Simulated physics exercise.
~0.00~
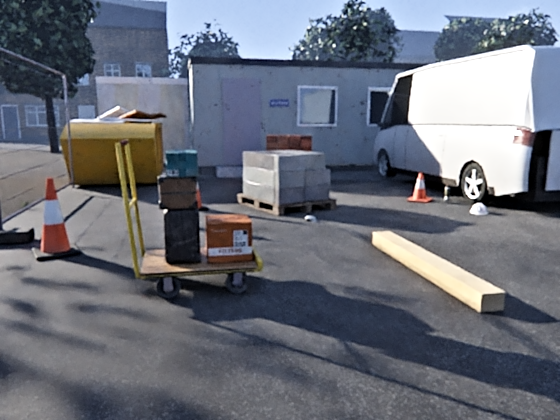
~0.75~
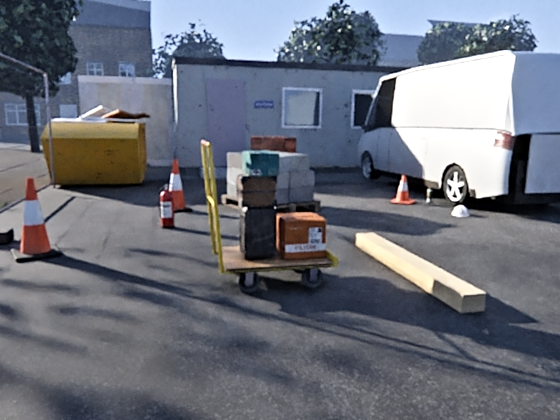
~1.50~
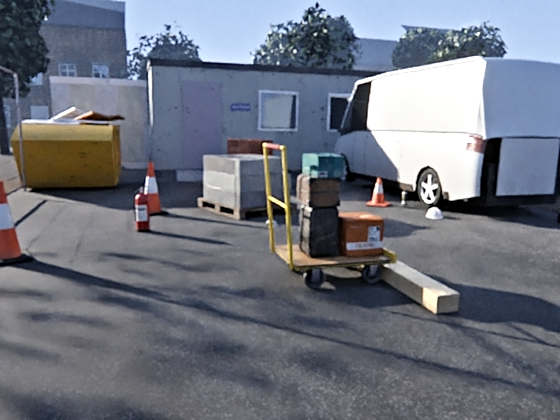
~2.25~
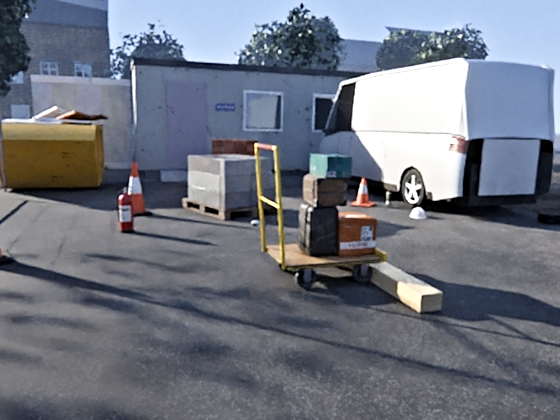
We see a yellow flatbed trolley carrying a teal carton, brown and black suitcases and an orange parcel roll right across a yard until it meets a pale beam and stops, with the whole load still aboard and the teal carton slightly tilted.
